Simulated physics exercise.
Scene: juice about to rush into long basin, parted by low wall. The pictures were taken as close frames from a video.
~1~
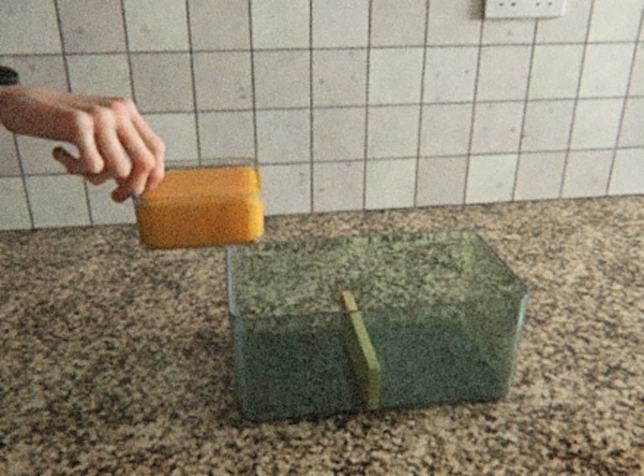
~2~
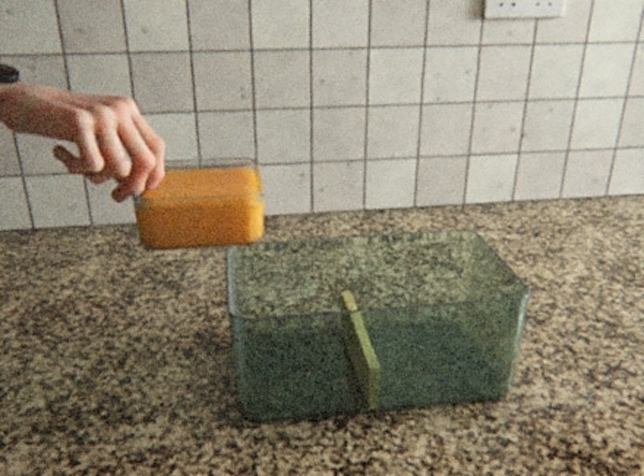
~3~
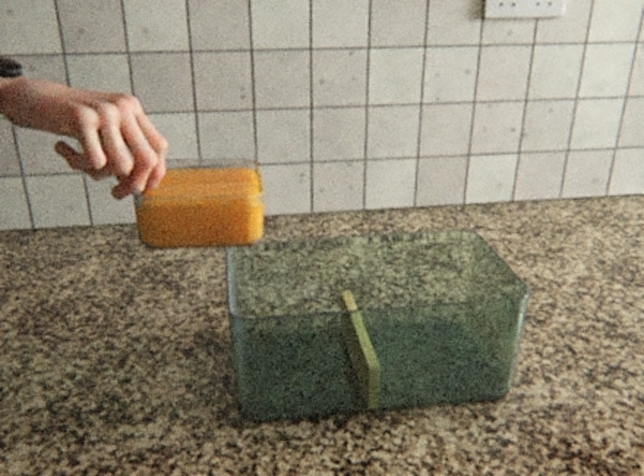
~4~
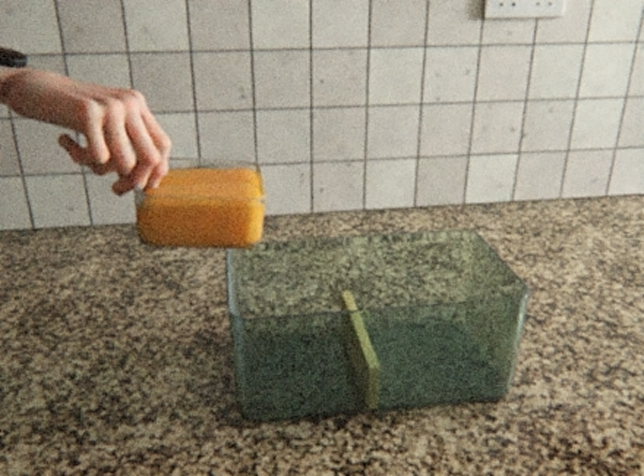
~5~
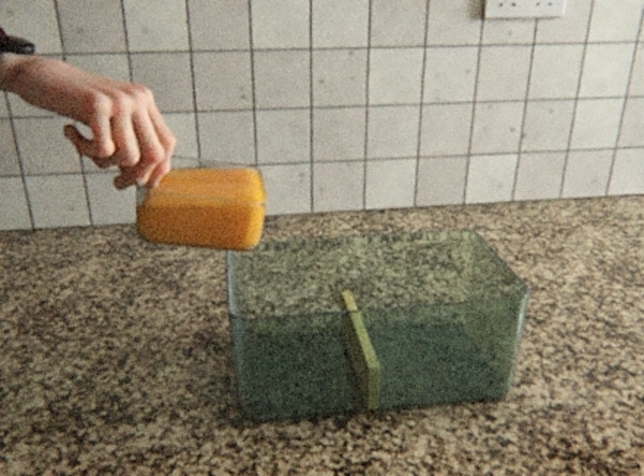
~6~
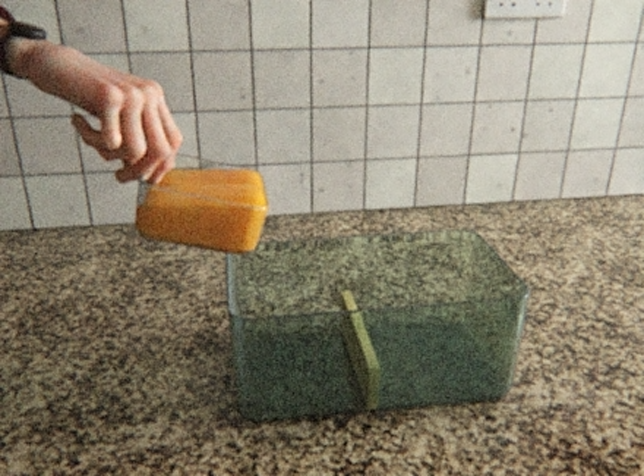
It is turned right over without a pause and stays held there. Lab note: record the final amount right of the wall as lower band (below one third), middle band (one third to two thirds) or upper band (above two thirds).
Recorded: Lower band.
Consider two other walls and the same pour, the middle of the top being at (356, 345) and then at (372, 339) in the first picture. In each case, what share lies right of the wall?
In turn some 15 and 5 in a hundred.
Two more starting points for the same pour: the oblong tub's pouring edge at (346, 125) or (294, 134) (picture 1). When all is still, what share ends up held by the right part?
About 80 % the first time, about 50 % the second.
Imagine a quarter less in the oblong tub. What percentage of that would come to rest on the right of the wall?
It comes to around 0 percent.
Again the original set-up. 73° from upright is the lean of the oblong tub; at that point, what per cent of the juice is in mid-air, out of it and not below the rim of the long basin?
30 %.
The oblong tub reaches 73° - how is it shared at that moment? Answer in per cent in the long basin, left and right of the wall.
The left part holds 45 percent and the right part 0 percent.
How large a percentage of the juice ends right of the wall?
I'd estimate around 0 per cent.
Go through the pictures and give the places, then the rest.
In the first frame, it leans 0°; its right rim is at (260, 176); the juice meets the walls at (142, 187) and (258, 181); the long basin's rim runs from (228, 280) to (501, 261); the wall's top is at (359, 326).
In the second frame, it leans 1°; its right rim is at (260, 177); the juice meets the walls at (143, 187) and (258, 181).
In the third frame, it leans 3°; its right rim is at (261, 179); the juice meets the walls at (143, 186) and (258, 182).
In the fourth frame, it leans 6°; its right rim is at (262, 182); the juice meets the walls at (144, 186) and (259, 182).
In the fifth frame, it leans 10°; its right rim is at (263, 186); the juice meets the walls at (144, 186) and (261, 182).
In the sixth frame, it leans 15°; its right rim is at (264, 191); the juice meets the walls at (145, 187) and (263, 183); 1 per cent is over the edge.
A moment on, the oblong tub is tipped part way and 27 per cent is still to pour, 45 is left of the wall and 0 right of it.
Next, the oblong tub is tipped right over and 3 per cent is still to pour, 93 is left of the wall and 1 right of it.
Then the oblong tub is tipped right over and 0 per cent is still to pour, 96 is left of the wall and 1 right of it.
Later the oblong tub is tipped right over and 0 per cent is still to pour, 96 is left of the wall and 1 right of it.
Finally, 96 per cent lies left of the wall, 1 right of it and 2 outside.
